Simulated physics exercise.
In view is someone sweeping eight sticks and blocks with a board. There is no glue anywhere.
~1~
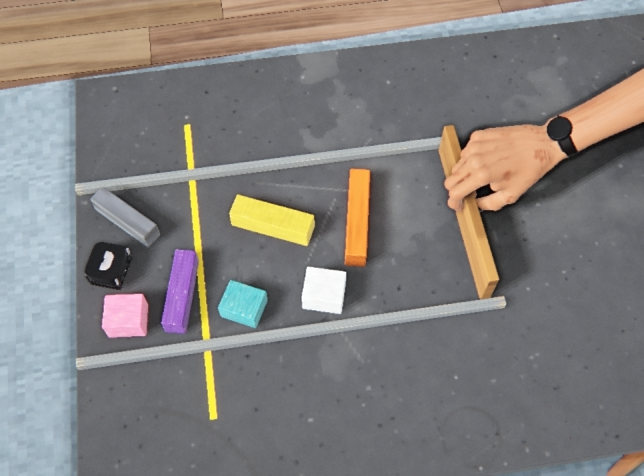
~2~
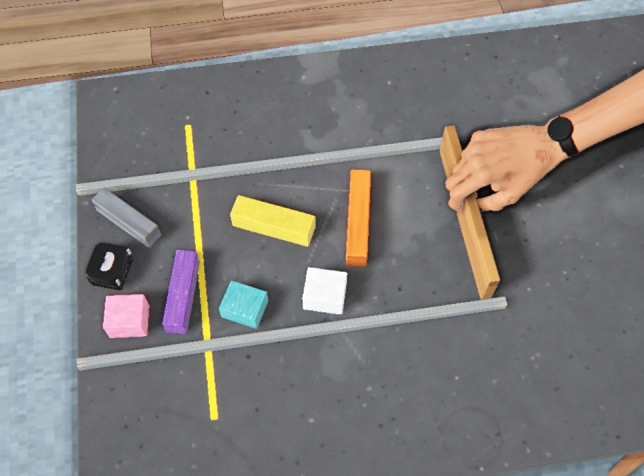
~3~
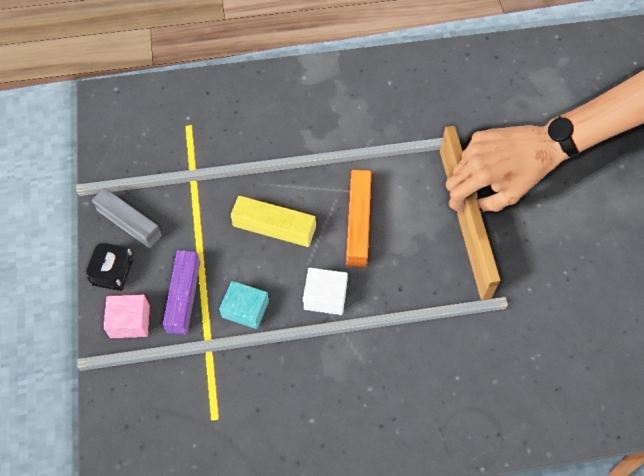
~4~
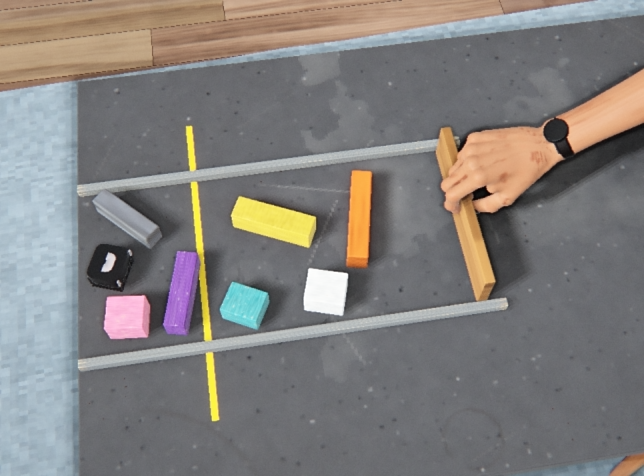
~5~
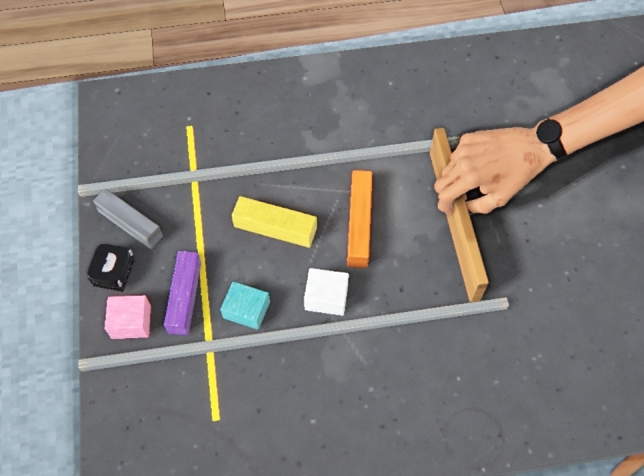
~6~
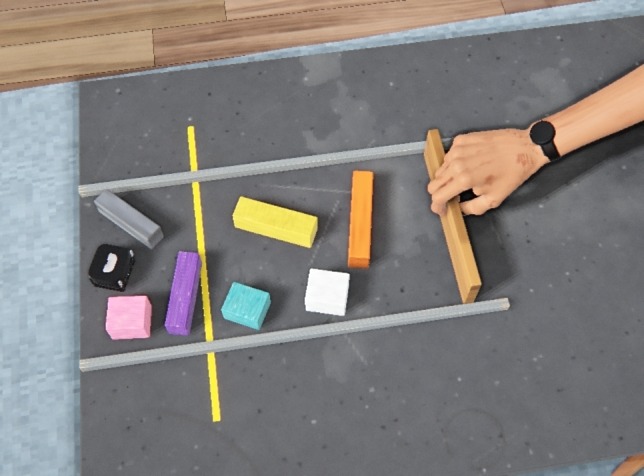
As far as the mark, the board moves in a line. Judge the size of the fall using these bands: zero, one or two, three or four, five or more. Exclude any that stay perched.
Zero come down.
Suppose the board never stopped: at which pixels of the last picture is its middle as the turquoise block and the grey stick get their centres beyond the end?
I reckon its middle sits around (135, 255) and then around (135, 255).
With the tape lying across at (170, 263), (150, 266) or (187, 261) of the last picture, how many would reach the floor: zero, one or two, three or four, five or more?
Counts for the three tries are 1 or 2, 1 or 2 and 1 or 2.
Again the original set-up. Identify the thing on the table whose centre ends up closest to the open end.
That's the pink block.
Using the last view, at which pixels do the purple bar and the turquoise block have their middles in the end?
The purple bar at (128, 297), the turquoise block at (148, 328).
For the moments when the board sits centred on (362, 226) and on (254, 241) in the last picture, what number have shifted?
Tally at point one: 1; at point two: 5.
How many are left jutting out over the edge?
The count would be 1.
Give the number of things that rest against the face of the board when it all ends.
2.
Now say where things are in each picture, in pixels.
In the first picture, black case (108, 266); pink block (126, 316); grey stick (125, 217); board (467, 210); tape (199, 257).
In the second picture, pink block (127, 316); orange stick (359, 217).
In the third picture, grey stick (127, 218); turquoise block (245, 305).
In the fourth picture, black case (111, 268); board (463, 212).
In the fifth picture, pink block (128, 317); purple bar (183, 293).
In the sixth picture, black case (112, 268); pink block (129, 317); grey stick (129, 219); board (451, 214); tape (202, 259).
Soon after, none off yet; black case at rest near (112, 268); pink block at rest near (129, 317); grey stick at rest near (129, 219).
Then, none off yet; black case at rest near (112, 268); pink block moving near (117, 316); grey stick at rest near (129, 219).
At rest, the number that fall off is zero.
